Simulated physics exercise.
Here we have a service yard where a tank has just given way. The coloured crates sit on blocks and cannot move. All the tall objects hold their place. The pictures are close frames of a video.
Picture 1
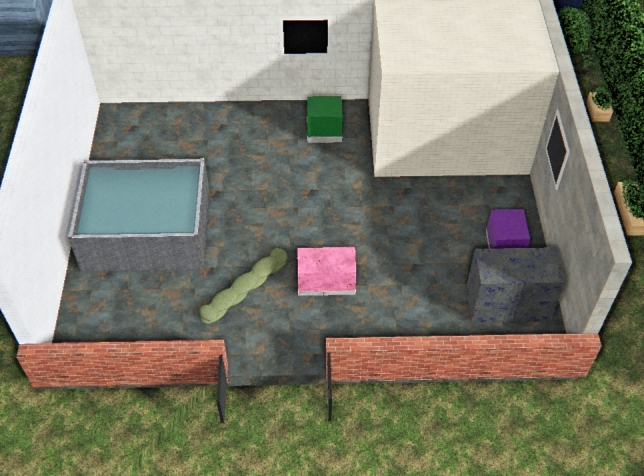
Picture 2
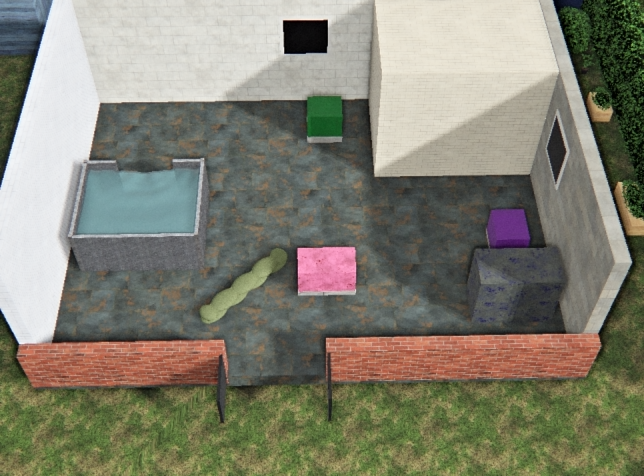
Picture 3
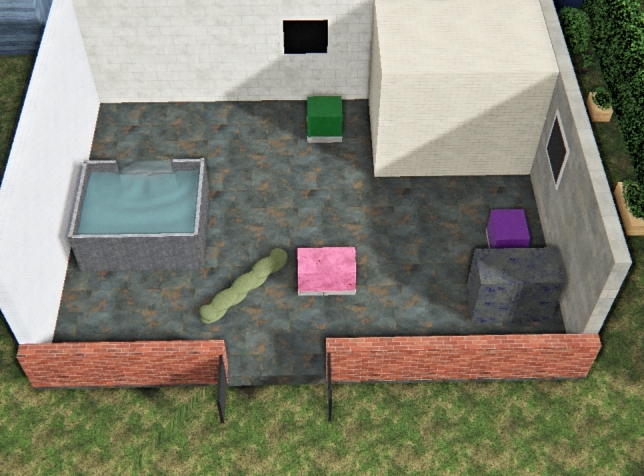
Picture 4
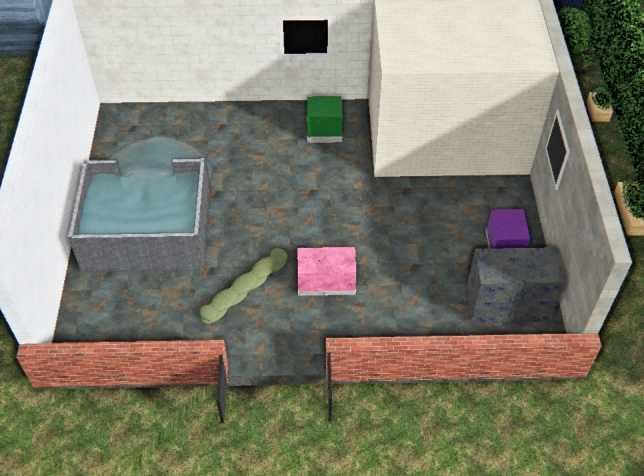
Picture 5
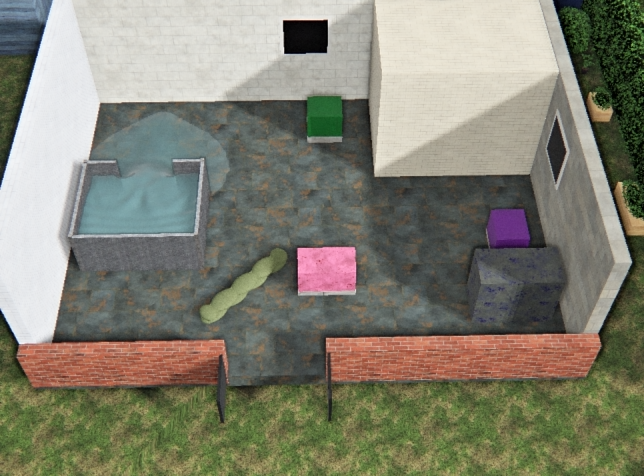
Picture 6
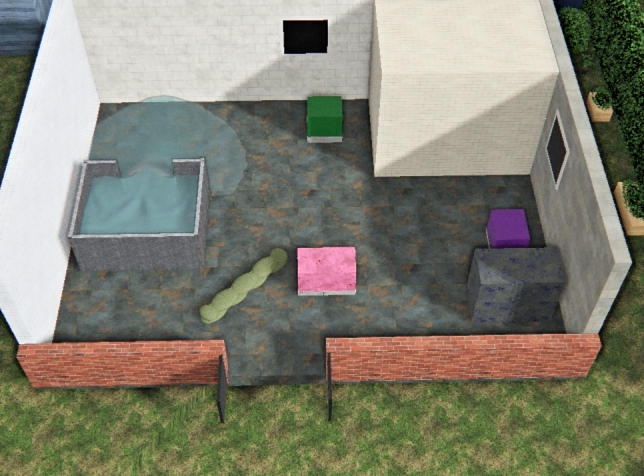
The clip shows a walled yard with a water tank at left and green, pink and purple blocks; a gap opens in the tank's far side, and water pours out, spreading across the dark paving toward the back wall.
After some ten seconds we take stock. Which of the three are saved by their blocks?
The pink crate is soaked; the purple crate is soaked; the green crate is soaked.
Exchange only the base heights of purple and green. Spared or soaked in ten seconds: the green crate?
My reading: The green crate takes water.
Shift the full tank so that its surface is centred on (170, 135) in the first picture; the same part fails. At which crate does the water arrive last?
That is the purple one.
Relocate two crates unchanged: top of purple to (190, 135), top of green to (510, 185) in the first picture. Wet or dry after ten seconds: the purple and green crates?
One by one: The purple crate is topped, the green crate is spared.
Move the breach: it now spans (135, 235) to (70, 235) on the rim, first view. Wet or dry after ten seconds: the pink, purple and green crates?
One by one: Pink is soaked; purple is topped; green stays dry.
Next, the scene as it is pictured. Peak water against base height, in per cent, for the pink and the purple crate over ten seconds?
In turn 200 and 150 per cent.
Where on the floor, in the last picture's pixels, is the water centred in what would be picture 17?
Roughly at (163, 179).
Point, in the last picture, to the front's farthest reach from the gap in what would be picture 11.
Close to (300, 104).
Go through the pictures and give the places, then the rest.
The first frame shows still water in the water tank at (140, 200).
In the second frame, the front is at a hidden place, out from the gap on the water tank's far side.
In the third frame, water pours out on the water tank's far side and has run to a hidden place.
In the fourth frame, the front is at (153, 139), out from the gap on the water tank's far side.
In the fifth frame, water pours out on the water tank's far side and has run to (160, 114).
In the sixth frame, the front is at (135, 104), out from the gap on the water tank's far side.
A moment on, water covers 20 % of the floor; the pink crate not reached, the purple crate not reached, the green crate not reached.
Next, water covers 25 % of the floor; the pink crate not reached, the purple crate not reached, the green crate water round its plinth.
Then, water covers 40 % of the floor; the pink crate not reached, the purple crate not reached, the green crate water round its plinth.
Later, water covers 70 % of the floor; the pink crate water round its plinth, the purple crate not reached, the green crate water round its plinth.
In the end, water covers 95 % of the floor; the pink crate was topped, the purple crate was topped, the green crate was topped.
